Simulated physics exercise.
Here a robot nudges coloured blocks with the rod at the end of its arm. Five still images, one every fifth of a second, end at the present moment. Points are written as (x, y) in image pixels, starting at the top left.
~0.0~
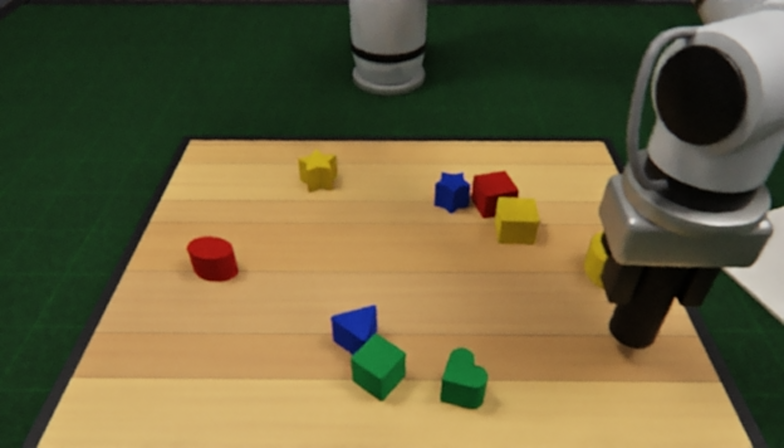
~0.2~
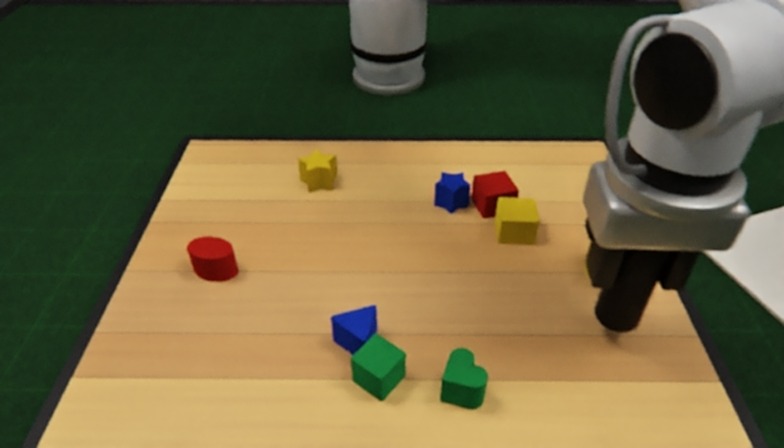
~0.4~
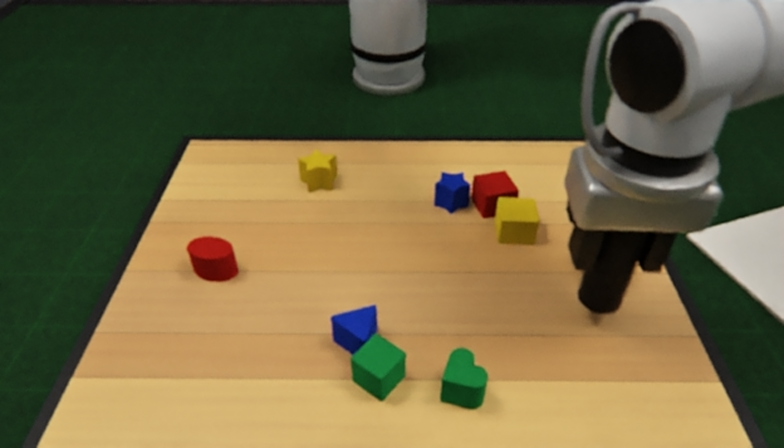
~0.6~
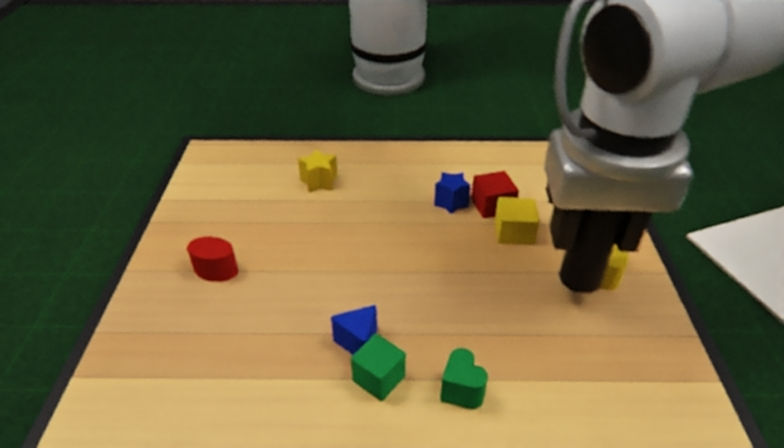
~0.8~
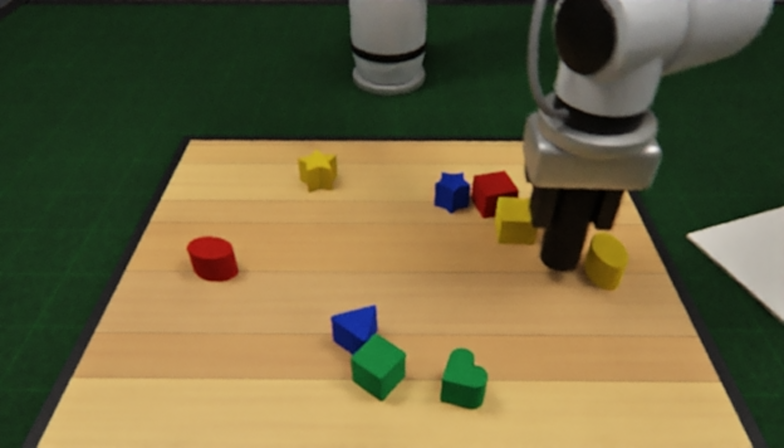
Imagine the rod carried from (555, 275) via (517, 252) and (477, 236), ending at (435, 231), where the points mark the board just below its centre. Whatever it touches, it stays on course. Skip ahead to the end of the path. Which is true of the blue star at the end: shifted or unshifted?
That block is not shifted.
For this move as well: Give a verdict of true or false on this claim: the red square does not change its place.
My answer: False.
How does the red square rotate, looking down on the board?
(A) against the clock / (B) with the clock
B
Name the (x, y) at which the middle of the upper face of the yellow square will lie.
The middle of its upper face should be somewhere near (496, 193).
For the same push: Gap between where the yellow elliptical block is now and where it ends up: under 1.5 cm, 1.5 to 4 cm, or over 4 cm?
The yellow elliptical block ends up very close, under 1.5 cm away.
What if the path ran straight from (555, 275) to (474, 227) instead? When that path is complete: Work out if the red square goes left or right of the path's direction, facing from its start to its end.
The right.
What follows on the original path. One third of the way, rod (518, 235); yellow square (514, 204).
Two thirds of the way, rod (478, 220); red square (490, 170), turned 30° clockwise; yellow square (496, 193), turned 10° clockwise.
At the end, rod (436, 215); blue star not moved; red square (490, 170), turned 30° clockwise; yellow square (496, 193), turned 10° clockwise; yellow elliptical block not moved.
